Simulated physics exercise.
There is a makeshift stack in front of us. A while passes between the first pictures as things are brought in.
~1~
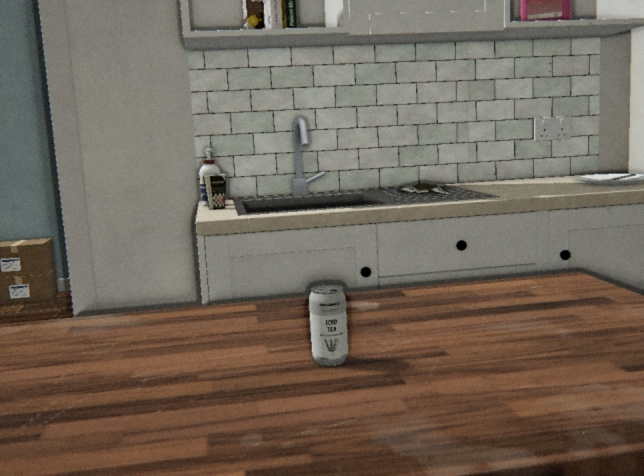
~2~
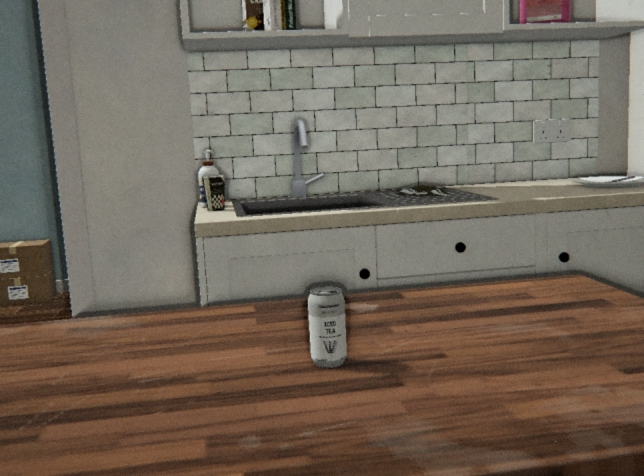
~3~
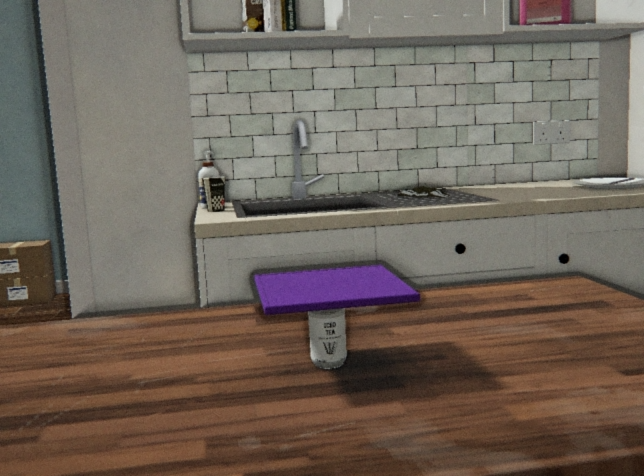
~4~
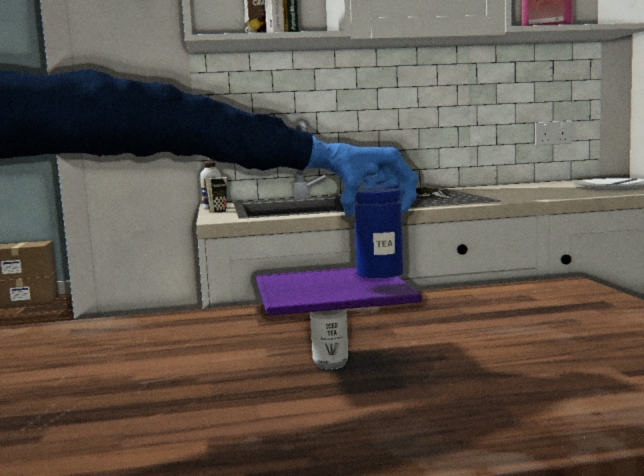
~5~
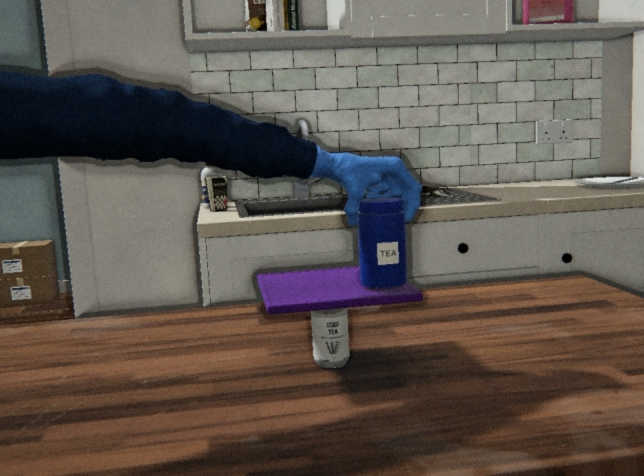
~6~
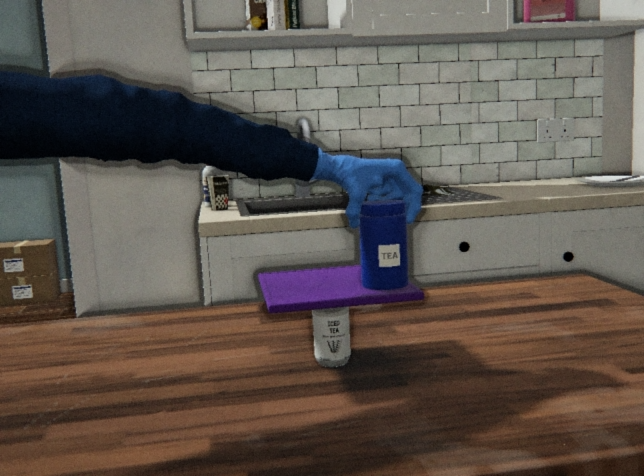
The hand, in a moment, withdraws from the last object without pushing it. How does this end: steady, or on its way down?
It ends on its way down.
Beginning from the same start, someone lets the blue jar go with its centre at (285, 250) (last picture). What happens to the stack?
Well, it crumbles then.
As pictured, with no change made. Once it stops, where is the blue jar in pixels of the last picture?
I'd say around (447, 352) in the last view.
Then, 0.30 s past the last view, blue jar now fallen; purple lid rocked 57° from its first pose.
Then, 0.40 s past the last view, purple lid rocked 69° from its first pose.
Then, 0.70 s past the last view, purple lid rocked 61° from its first pose; white can rocked 14° from its first pose.
Then, 0.90 s past the last view, purple lid now fallen; white can on its side.
Finally, fallen, blue jar, purple lid and white can. Final places as the last picture's camera would see them, blue jar near (447, 352). The stack comes apart.
